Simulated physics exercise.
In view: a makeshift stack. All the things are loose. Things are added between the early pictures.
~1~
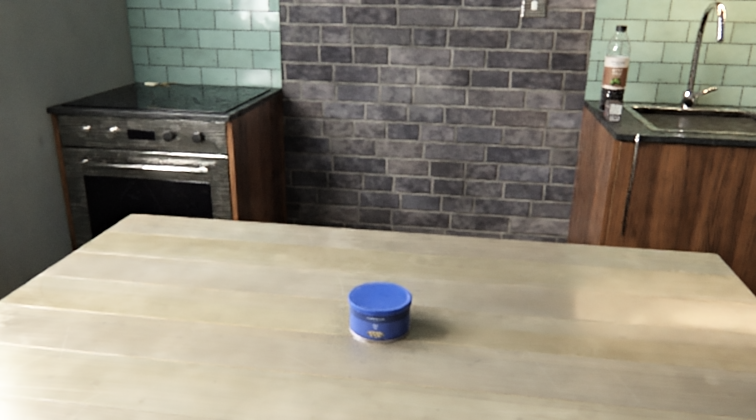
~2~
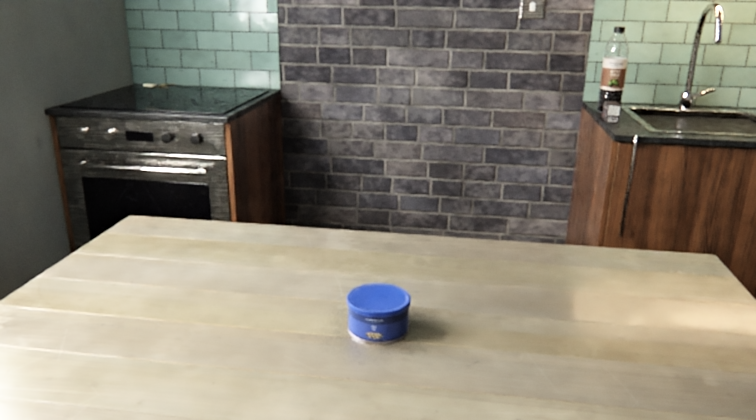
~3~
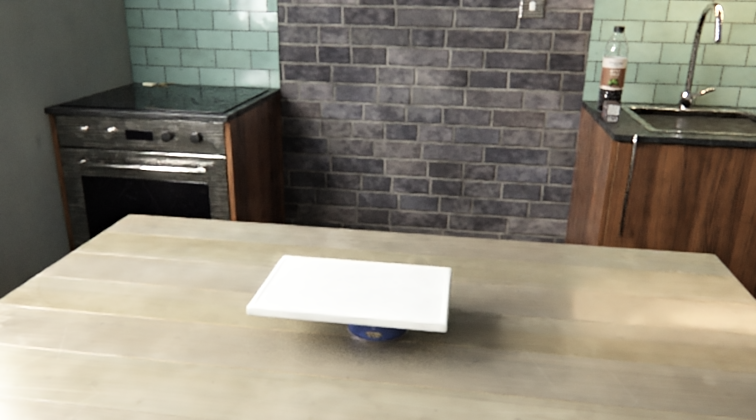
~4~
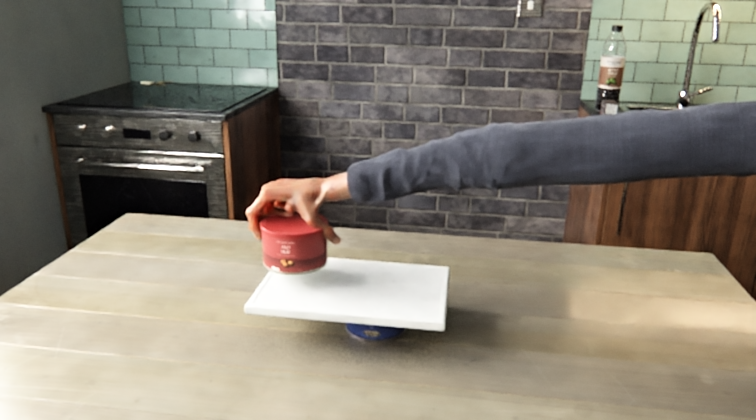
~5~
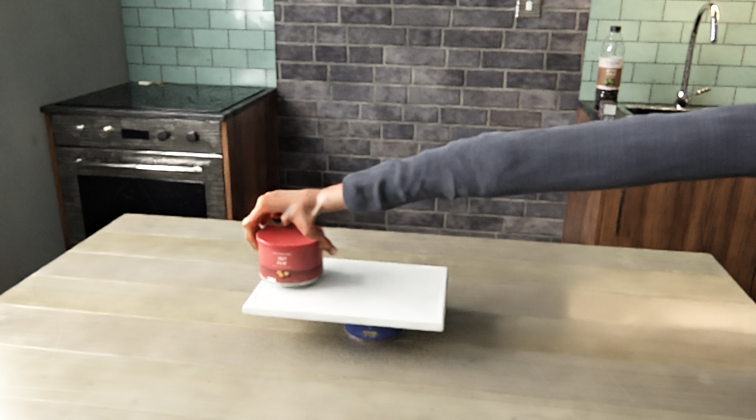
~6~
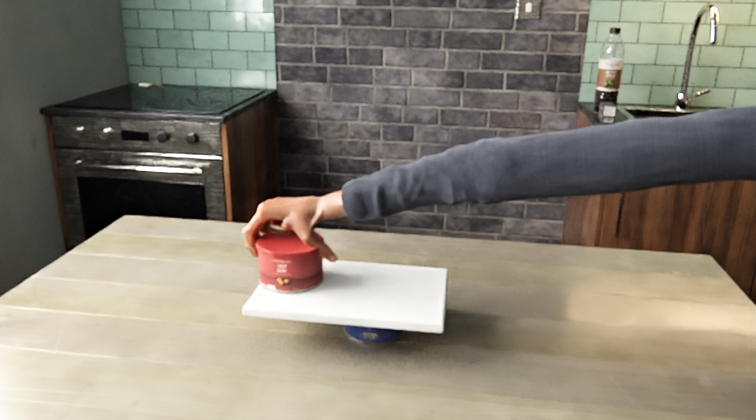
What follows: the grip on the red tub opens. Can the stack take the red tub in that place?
In the end the stack loses its balance.
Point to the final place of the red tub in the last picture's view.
Around (267, 289).
Then, 0.30 s later than the last frame, red tub now fallen; white lid tilted by 26°.
Then, 0.40 s later than the last frame, white lid tilted by 25°.
Then, 0.50 s later than the last frame, white lid tilted by 24°.
Then, 1.70 s later than the last frame, red tub resting near (266, 289).
When it is over, fallen, red tub; left askew, white lid; blue tub as before. End places, in pixels of the last picture, red tub near (267, 289). The stack comes apart.
